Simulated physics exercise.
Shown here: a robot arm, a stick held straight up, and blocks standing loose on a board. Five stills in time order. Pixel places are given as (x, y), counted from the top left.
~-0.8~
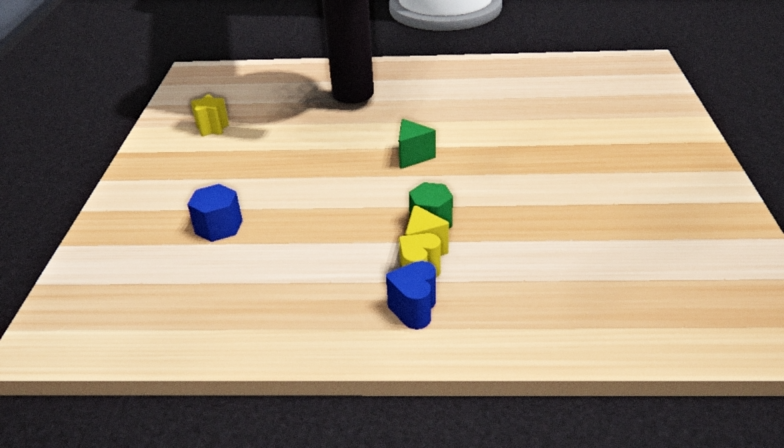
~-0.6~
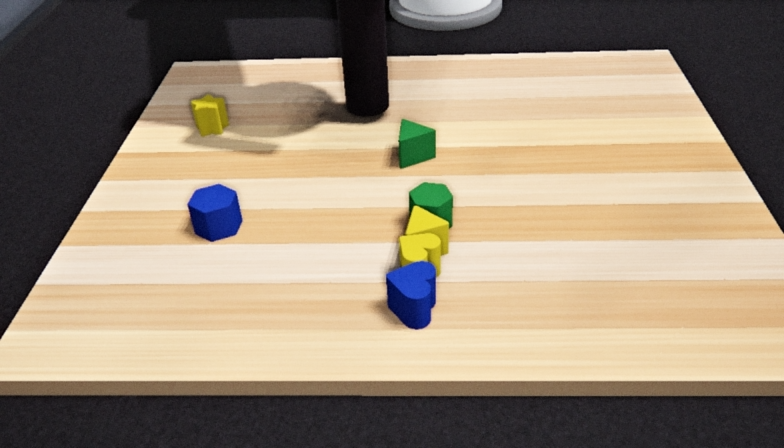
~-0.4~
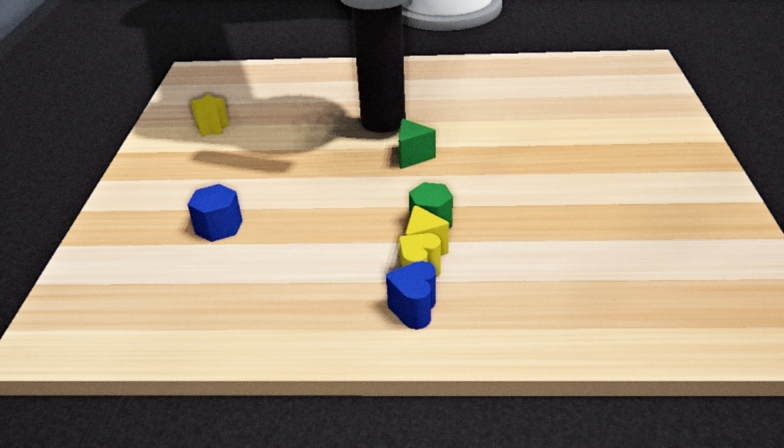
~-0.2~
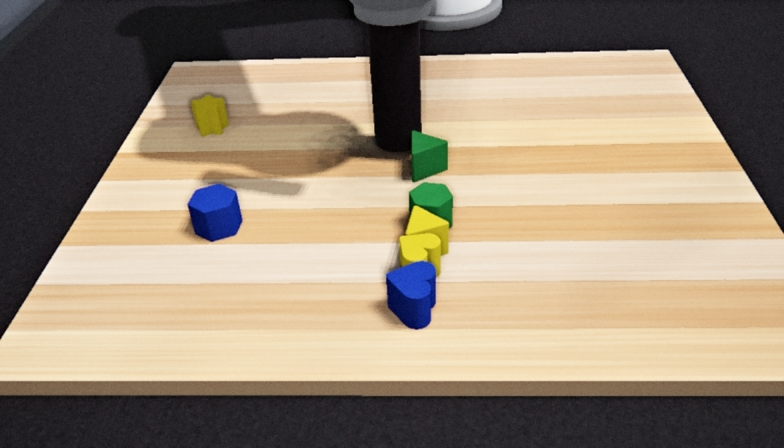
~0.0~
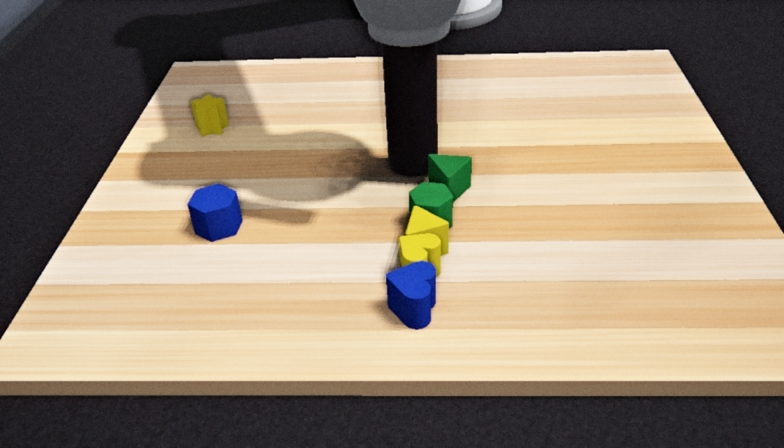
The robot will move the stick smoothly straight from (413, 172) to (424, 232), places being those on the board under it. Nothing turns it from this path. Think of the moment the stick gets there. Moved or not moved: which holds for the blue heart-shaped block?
At the end of the path, the blue heart-shaped block has moved off its old spot.
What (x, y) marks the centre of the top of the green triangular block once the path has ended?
It is going to be at (464, 177).
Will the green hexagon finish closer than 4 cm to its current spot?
I believe not.
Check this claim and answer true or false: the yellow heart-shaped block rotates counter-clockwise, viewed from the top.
It is true.
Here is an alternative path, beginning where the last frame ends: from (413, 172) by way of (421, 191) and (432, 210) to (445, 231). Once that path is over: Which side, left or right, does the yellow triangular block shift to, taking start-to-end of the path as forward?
Moves right.
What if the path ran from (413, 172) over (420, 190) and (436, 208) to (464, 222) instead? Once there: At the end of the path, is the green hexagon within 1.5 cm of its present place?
No
What follows on the original path. Halfway along, stick at (419, 192); green hexagon at (432, 198); green triangular block at (461, 174), turned 75° anticlockwise.
At the end, stick at (424, 223); blue heart-shaped block at (422, 299), turned 45° clockwise; yellow heart-shaped block at (412, 270), turned 75° anticlockwise; yellow triangular block at (391, 246); green hexagon at (423, 233), turned 40° clockwise; green triangular block at (464, 177), turned 100° anticlockwise.
